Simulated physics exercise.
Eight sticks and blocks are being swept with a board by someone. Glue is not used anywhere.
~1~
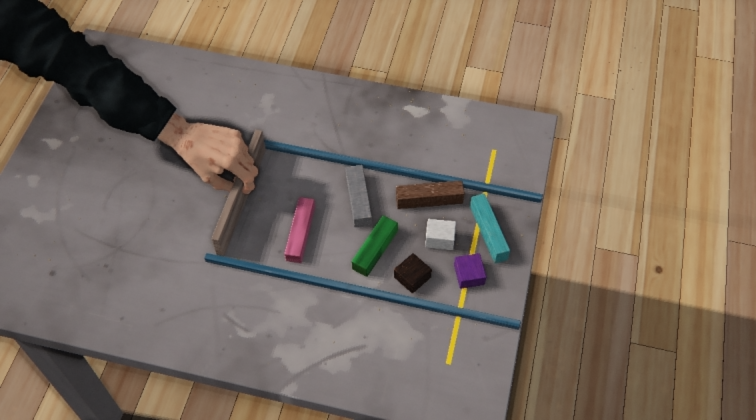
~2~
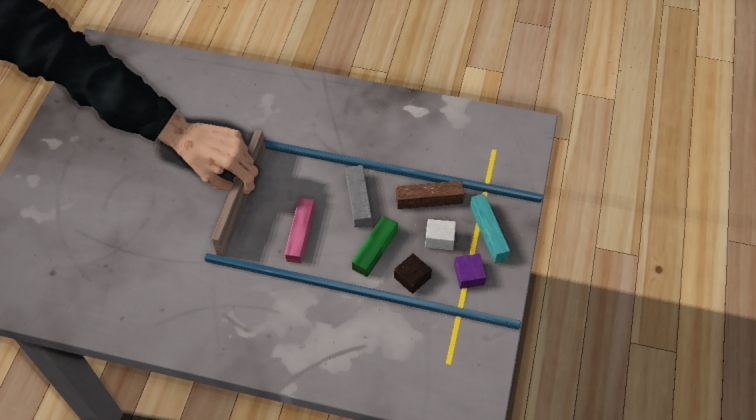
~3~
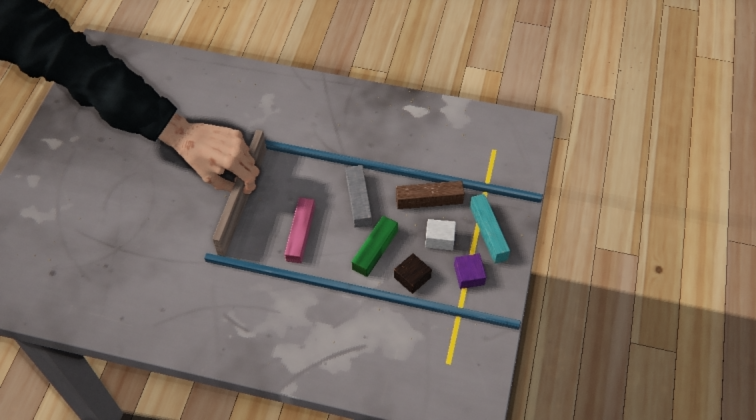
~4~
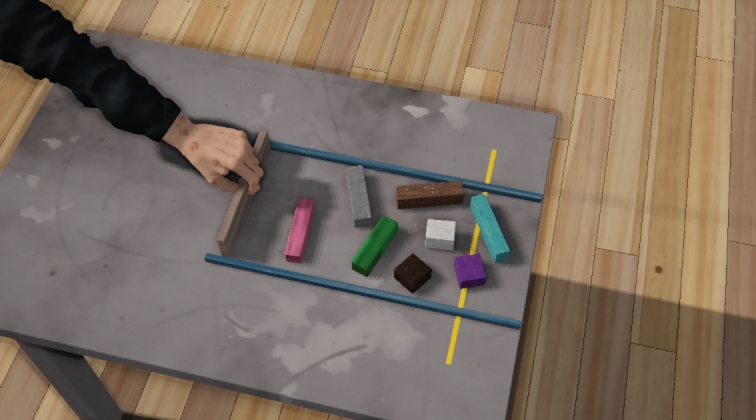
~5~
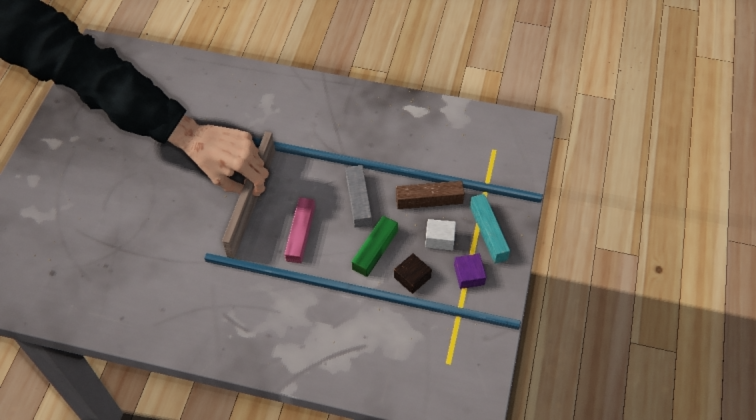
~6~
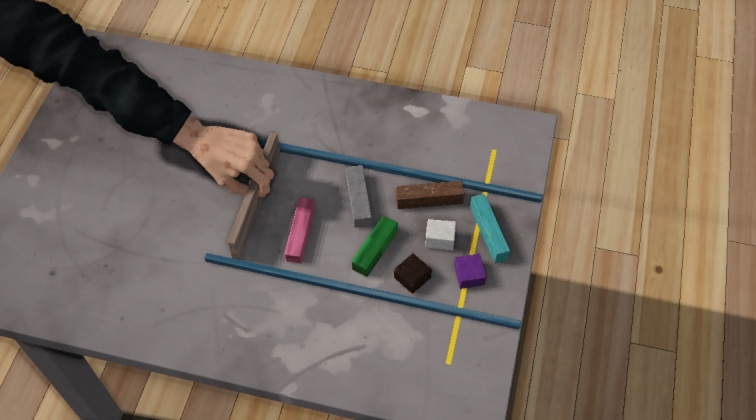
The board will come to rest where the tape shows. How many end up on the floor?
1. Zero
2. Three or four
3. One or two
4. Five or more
Answer: 3.
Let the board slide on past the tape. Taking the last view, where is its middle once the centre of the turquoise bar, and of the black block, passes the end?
The turquoise bar puts it at (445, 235), the black block at (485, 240).
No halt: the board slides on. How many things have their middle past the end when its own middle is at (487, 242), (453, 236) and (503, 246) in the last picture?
It comes out as 5, then 1, then 6.
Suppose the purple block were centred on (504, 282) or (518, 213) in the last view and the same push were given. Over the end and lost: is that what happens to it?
First spot: It comes off; second spot: It comes off.
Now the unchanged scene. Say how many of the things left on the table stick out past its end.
I'd say 4 of them.
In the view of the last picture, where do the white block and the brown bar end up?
The white block comes to rest close to (531, 241), while the brown bar rests close to (538, 209).
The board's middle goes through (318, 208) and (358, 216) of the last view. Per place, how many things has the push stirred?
I make it 1 at the first spot and 3 at the other.
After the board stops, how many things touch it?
In contact: 2.
A little later, none off yet; turquoise bar at rest near (489, 228); purple block at rest near (470, 271); white block at rest near (440, 235).
When it is over, the number that fall off is one or two; down, turquoise bar.
